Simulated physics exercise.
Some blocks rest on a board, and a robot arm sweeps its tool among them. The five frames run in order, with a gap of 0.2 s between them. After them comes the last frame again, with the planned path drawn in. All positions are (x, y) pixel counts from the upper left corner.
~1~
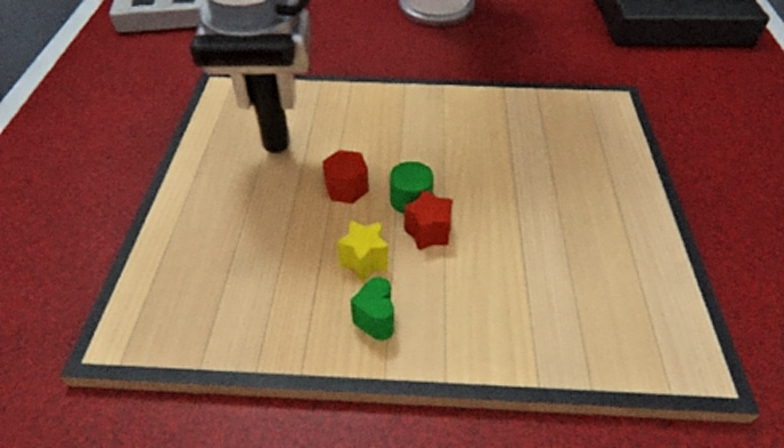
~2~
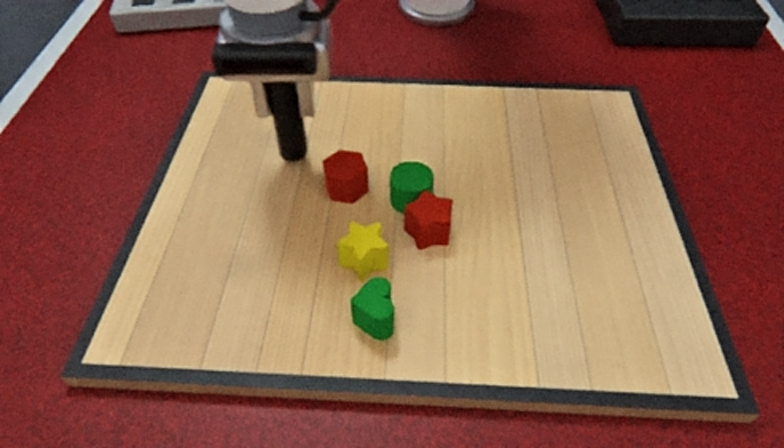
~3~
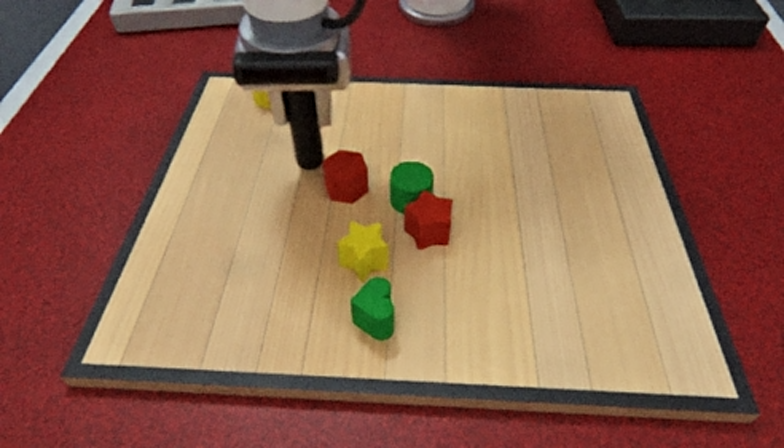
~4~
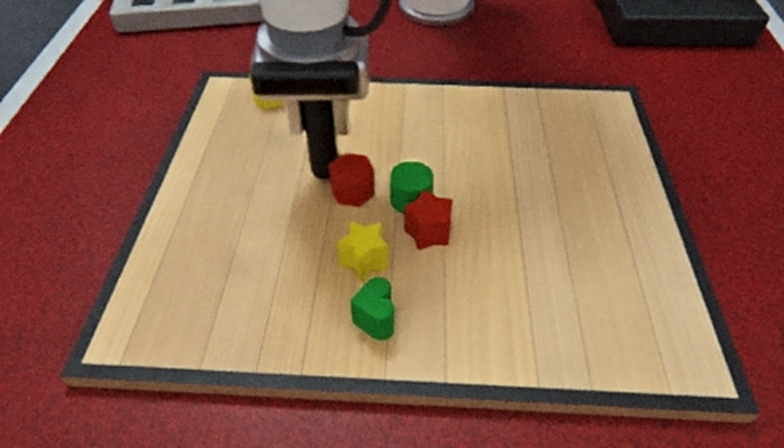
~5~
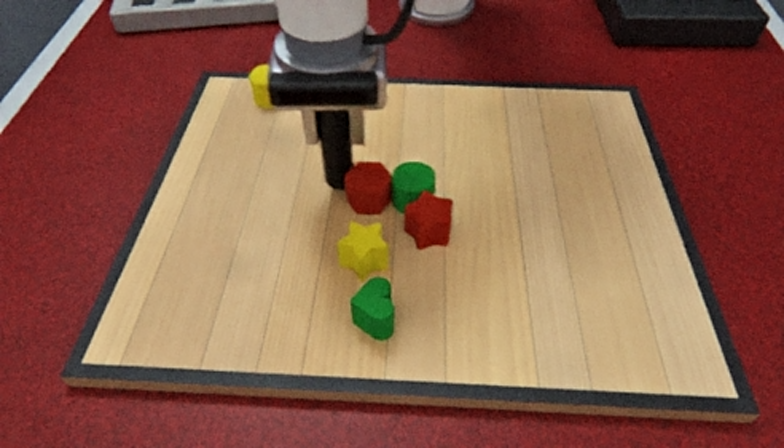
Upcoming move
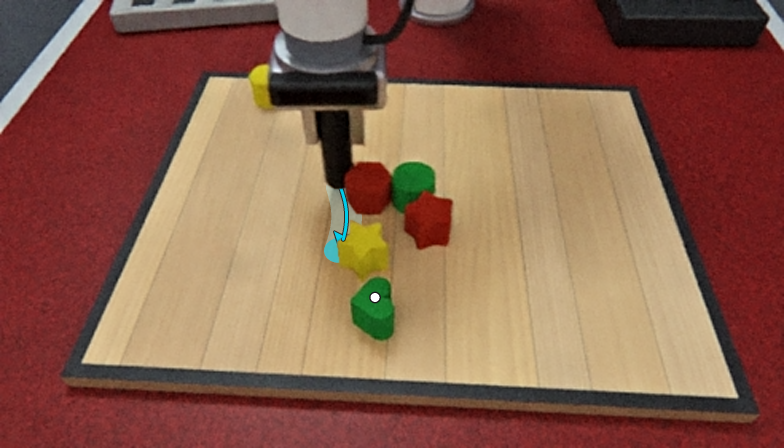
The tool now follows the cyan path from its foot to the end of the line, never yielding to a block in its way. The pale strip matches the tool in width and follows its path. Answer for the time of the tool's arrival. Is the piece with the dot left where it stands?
Yes, that is how it ends up.
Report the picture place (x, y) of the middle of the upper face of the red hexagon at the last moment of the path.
Expect it around (382, 188).
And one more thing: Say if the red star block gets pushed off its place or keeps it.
Answer: Unmoved.
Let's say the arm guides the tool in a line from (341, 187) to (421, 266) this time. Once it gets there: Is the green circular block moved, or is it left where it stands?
The green circular block is moved.
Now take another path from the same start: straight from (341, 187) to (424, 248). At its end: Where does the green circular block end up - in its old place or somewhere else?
The green circular block will not stay where it is.
The line goes from (341, 187) through (347, 217) to (340, 250); the dot is on the green heart block.
On the path given first. Halfway along, tool at (346, 210); red hexagon at (382, 188), turned 45° anticlockwise; green circular block at (423, 175).
At the end, tool at (339, 243); yellow star block at (368, 249), turned 25° anticlockwise; red hexagon at (382, 188), turned 45° anticlockwise; green heart block unmoved; green circular block at (423, 175); red star block unmoved.
